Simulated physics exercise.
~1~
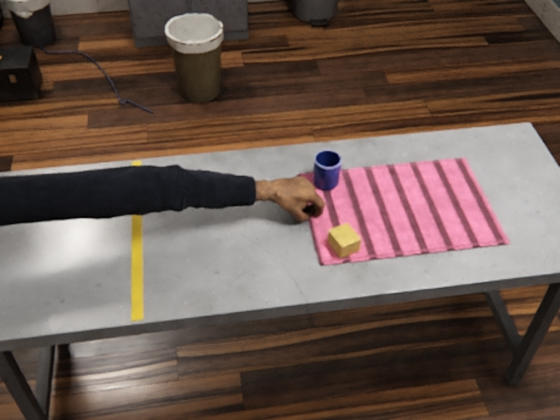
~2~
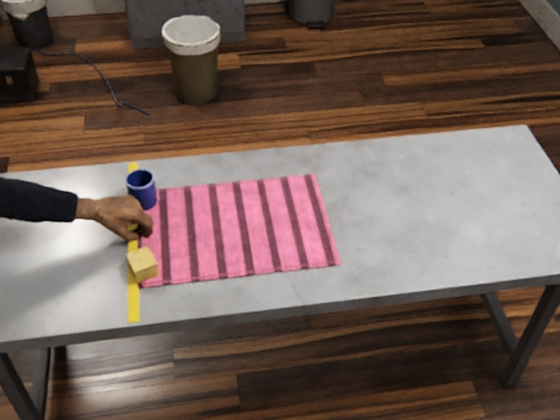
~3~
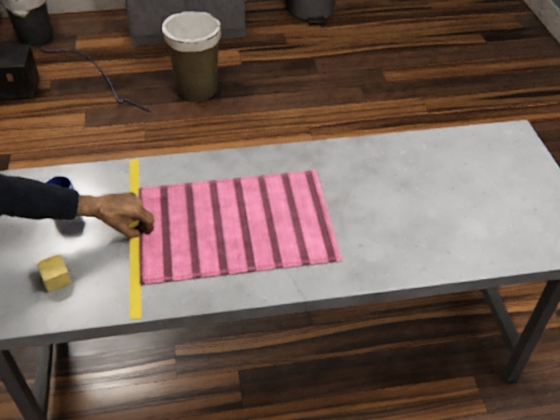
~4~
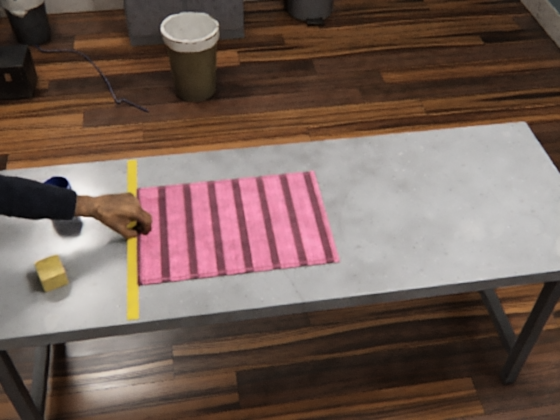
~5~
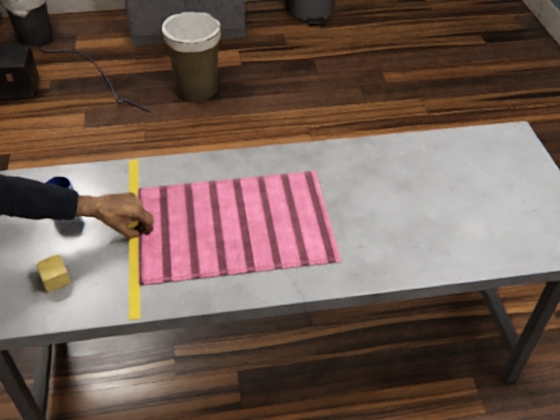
On a grey table with a strip of yellow tape, a hand pulled a pink striped towel left with a blue mug and yellow block riding on it, then stopped at the tape, and both objects slid off the cloth and came to rest beyond it.
